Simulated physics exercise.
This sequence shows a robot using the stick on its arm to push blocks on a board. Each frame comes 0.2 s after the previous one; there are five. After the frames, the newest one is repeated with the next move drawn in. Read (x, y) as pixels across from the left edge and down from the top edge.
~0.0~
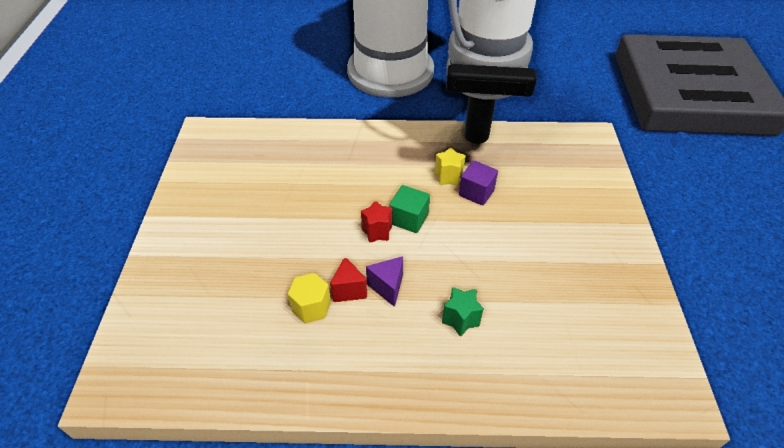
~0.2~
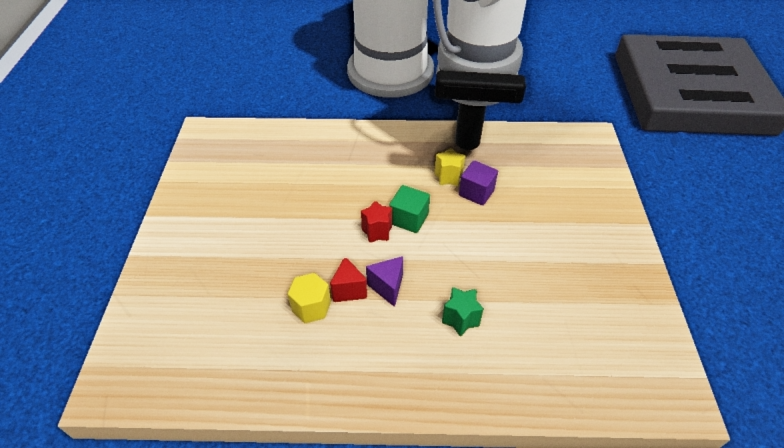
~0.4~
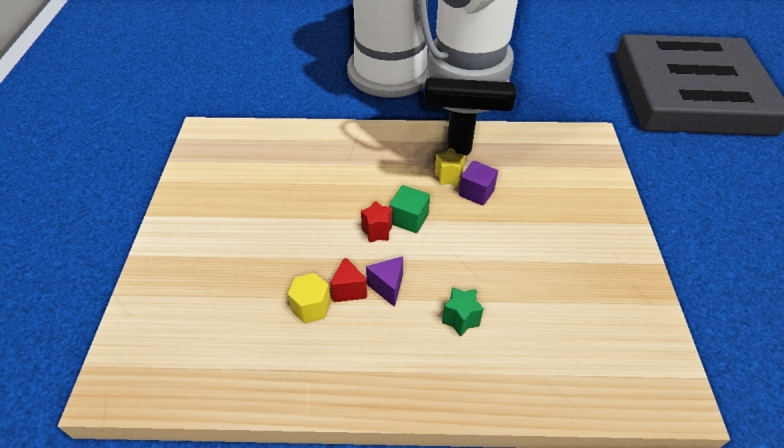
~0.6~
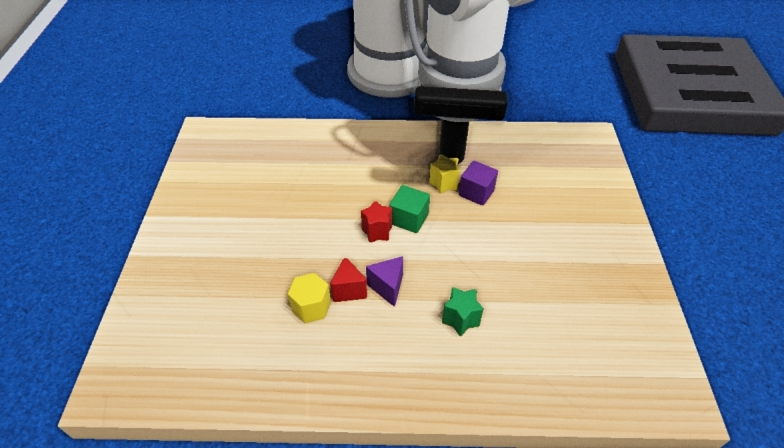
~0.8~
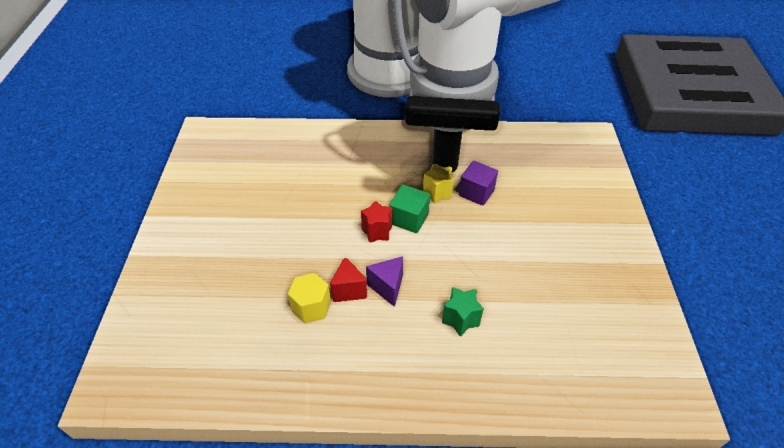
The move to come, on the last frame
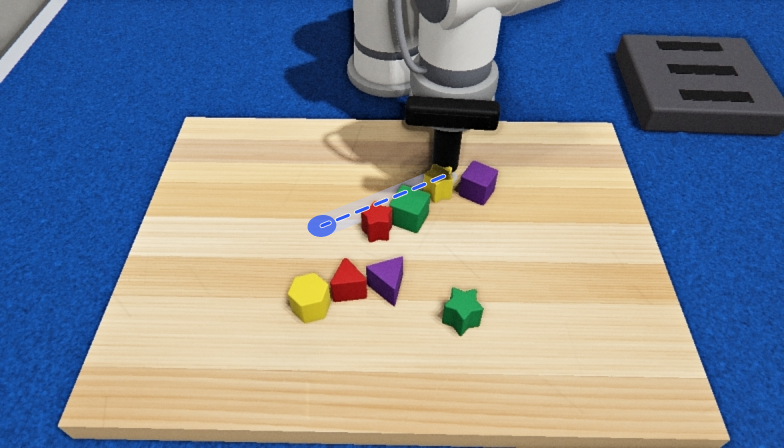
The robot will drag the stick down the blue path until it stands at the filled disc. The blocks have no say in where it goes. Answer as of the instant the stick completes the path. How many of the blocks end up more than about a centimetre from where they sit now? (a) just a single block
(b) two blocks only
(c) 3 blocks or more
a: Just a single block.
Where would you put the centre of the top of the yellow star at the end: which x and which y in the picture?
I'd place it at (430, 184), taking the centre of its top.
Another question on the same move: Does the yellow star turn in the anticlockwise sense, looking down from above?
I'd say yes.
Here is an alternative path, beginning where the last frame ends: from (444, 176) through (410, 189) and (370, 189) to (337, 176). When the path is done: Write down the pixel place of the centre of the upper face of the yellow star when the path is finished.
It ends at (431, 184).
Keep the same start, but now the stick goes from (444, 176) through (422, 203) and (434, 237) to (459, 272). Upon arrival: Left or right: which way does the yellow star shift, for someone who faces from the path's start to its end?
It's going to go left.
Drawn move, from (444, 176) to (322, 226).
What follows on the original path. One third of the way, stick at (405, 183); green square block at (410, 202); yellow star at (430, 184), turned 55° anticlockwise.
Two thirds of the way, stick at (364, 199); green square block at (410, 202); yellow star at (430, 184), turned 55° anticlockwise.
At the end, stick at (321, 216); red star still; green square block at (410, 202); yellow star at (430, 184), turned 55° anticlockwise.
